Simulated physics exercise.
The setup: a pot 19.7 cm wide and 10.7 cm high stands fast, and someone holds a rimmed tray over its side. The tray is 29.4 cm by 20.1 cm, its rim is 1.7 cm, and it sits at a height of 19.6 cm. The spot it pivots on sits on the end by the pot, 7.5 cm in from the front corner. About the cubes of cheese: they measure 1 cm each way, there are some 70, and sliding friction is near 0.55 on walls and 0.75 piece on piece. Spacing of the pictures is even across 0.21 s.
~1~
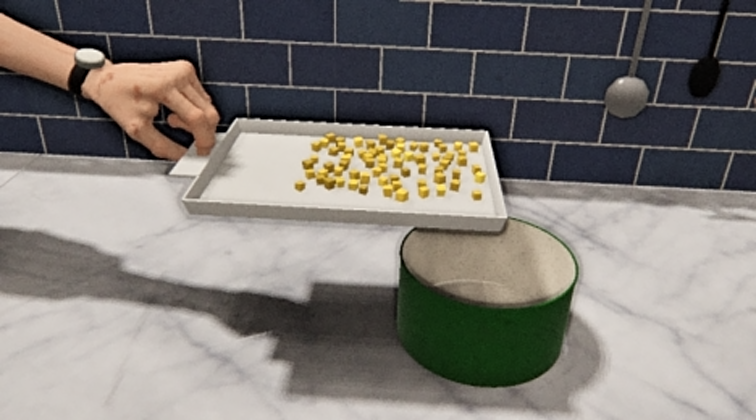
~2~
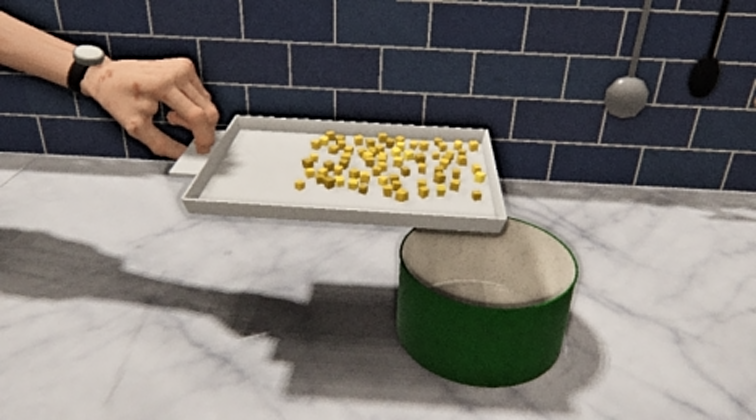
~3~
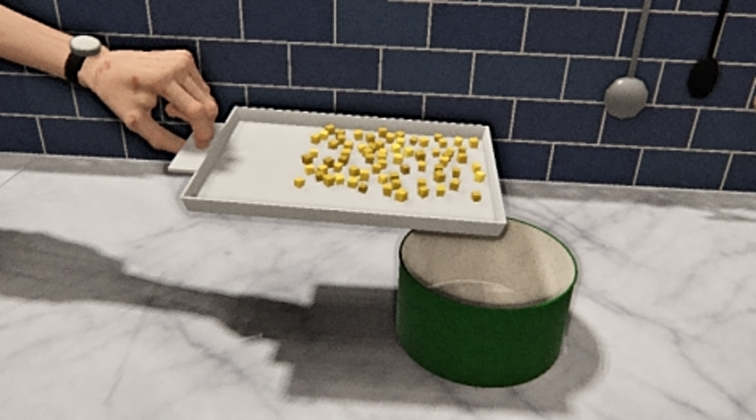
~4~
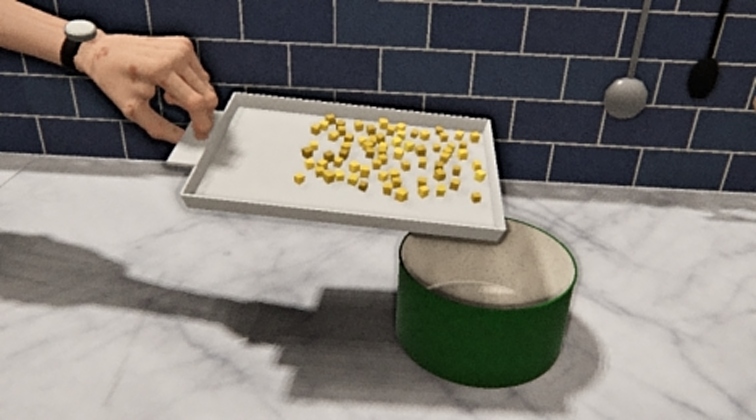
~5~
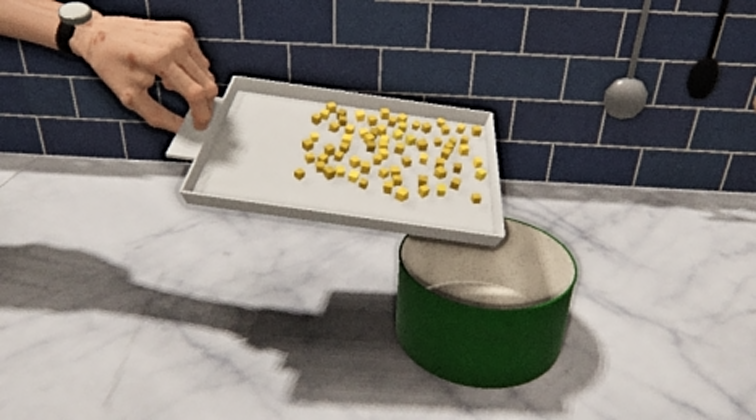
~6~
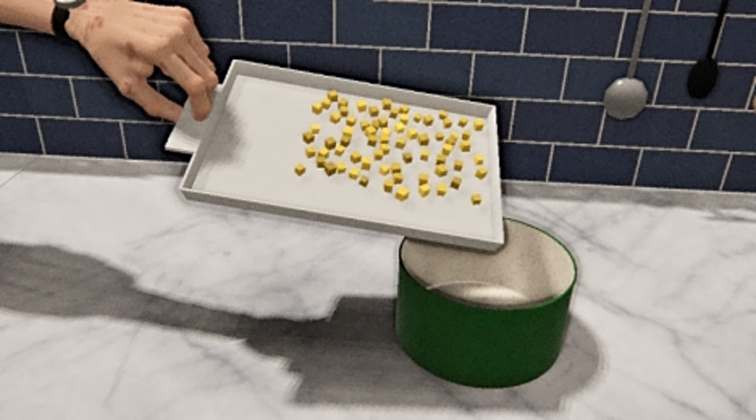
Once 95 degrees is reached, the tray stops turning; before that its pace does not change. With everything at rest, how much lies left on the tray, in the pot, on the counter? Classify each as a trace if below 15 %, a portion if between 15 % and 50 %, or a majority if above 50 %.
Tray: A trace. Pot: A portion. Counter: A majority.
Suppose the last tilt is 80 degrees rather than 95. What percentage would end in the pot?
I'd say close to 25 percent.
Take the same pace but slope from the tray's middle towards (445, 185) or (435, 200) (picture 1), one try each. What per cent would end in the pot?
I'd put it at about 65 per cent for the first tilt and about 50 per cent for the second.
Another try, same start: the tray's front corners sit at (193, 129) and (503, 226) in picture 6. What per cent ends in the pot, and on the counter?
Pot: 60, counter: 35.
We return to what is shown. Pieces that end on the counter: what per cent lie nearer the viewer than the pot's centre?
I'd put it at around 100 per cent.
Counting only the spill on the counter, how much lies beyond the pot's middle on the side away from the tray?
I reckon around 40 per cent.
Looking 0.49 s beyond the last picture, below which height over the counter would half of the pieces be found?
Some 14 cm above the counter.
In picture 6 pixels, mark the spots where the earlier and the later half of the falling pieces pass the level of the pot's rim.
Earlier half at about (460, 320), later half at about (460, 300) in pixels.
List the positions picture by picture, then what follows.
Tray tilt 0 degrees, front corners at (188, 198) and (501, 215); middle of the pieces at (382, 162); pot at (488, 255), in the first picture.
Tray tilt 1 degrees, front corners at (188, 197) and (501, 216); middle of the pieces at (381, 161), in the second picture.
Tray tilt 4 degrees, front corners at (187, 195) and (501, 220), lowest corner right front; middle of the pieces at (381, 157), in the third picture.
Tray tilt 8 degrees, front corners at (186, 192) and (500, 226), lowest corner right front; middle of the pieces at (382, 152), in the fourth picture.
Tray tilt 14 degrees, front corners at (186, 189) and (499, 233), lowest corner right front; middle of the pieces at (383, 145), in the fifth picture.
Tray tilt 19 degrees, front corners at (186, 186) and (498, 238), lowest corner right front; middle of the pieces at (384, 139); pot at (487, 257), in the sixth picture.
Then, 0.30 s after the last picture, tilt 57 degrees; the tray holds 100 %, the pot 0 %.
Then, 0.49 s after the last picture, tilt 81 degrees; the tray holds 55 %, the pot 5 %.
Then, 0.81 s after the last picture, tilt 95 degrees; the tray holds 15 %, the pot 25 %.
In the end, tray 0 %, pot 35 %, counter 65 %.
